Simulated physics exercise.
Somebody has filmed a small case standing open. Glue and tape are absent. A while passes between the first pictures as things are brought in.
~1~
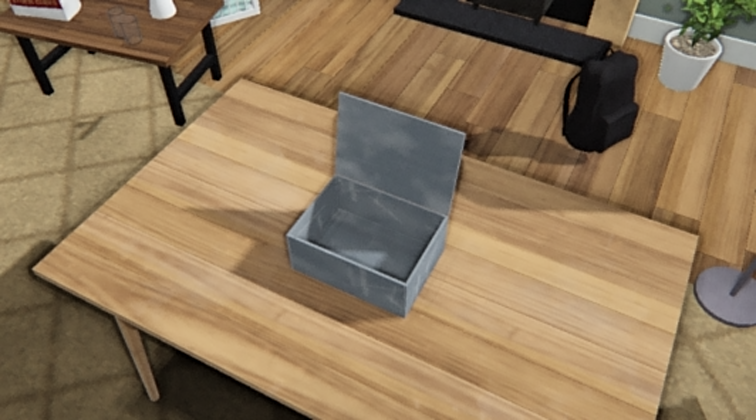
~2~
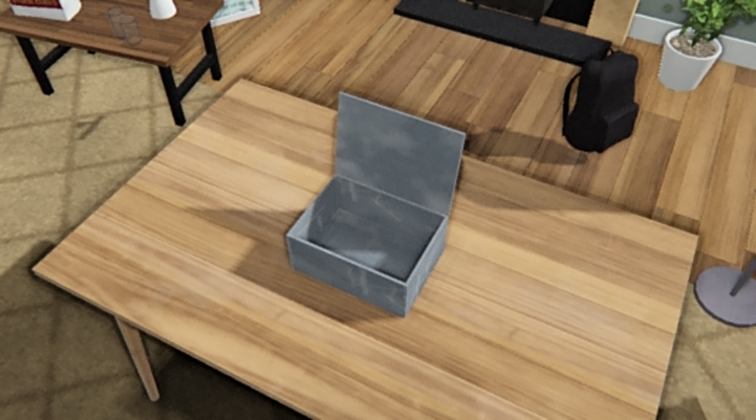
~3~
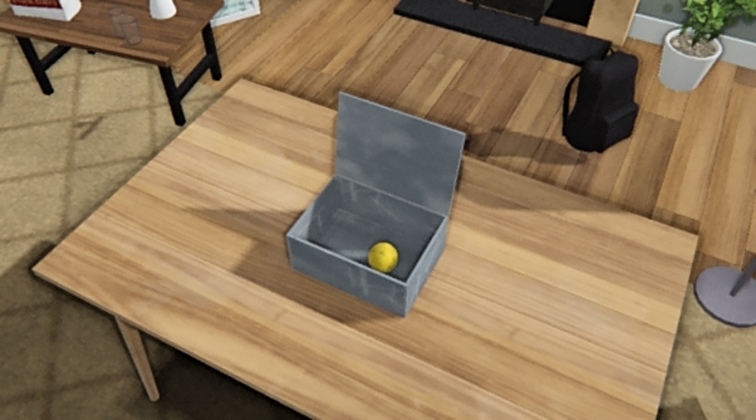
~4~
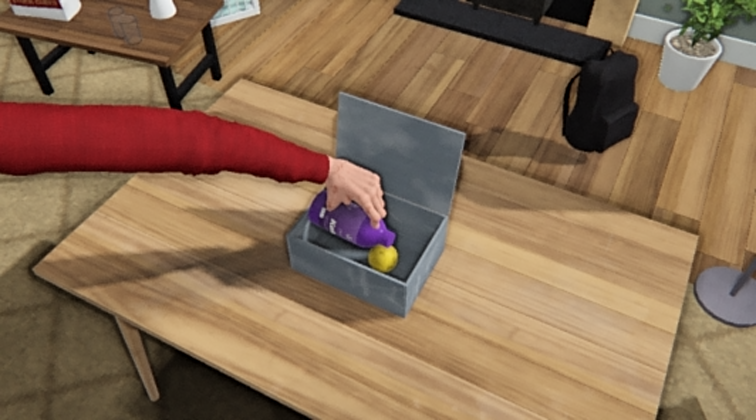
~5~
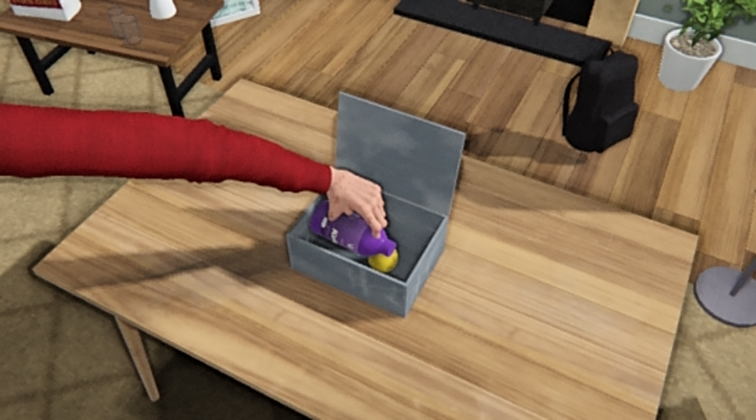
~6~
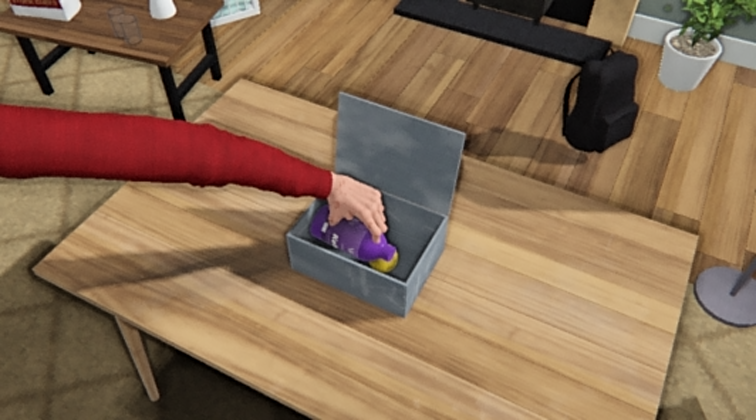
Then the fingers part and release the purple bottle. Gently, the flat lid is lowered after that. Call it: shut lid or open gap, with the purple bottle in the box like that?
Shut lid.
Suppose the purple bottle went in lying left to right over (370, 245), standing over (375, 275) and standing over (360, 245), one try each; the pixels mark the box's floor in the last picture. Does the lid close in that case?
On try one it fits down fine; on try two it fits down fine; on try three it won't go down.
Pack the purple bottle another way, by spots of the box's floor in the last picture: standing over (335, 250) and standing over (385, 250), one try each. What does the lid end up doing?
Case one: Lid left up; case two: Lid down.
Then, 0.60 s on from there, purple bottle shifted about its own width near (359, 262); yellow ball shifted about its own width.
Then, 1.50 s on from there, lid 65° above the rim; purple bottle shifted about its own width near (361, 260); yellow ball shifted about its own width.
Then, 2.00 s on from there, lid 19° above the rim; purple bottle shifted about its own width near (362, 260); yellow ball shifted about its own width.
In the end, lid shut; moved from the start, yellow ball and purple bottle. At the end, from the last picture's camera, purple bottle near (362, 259).
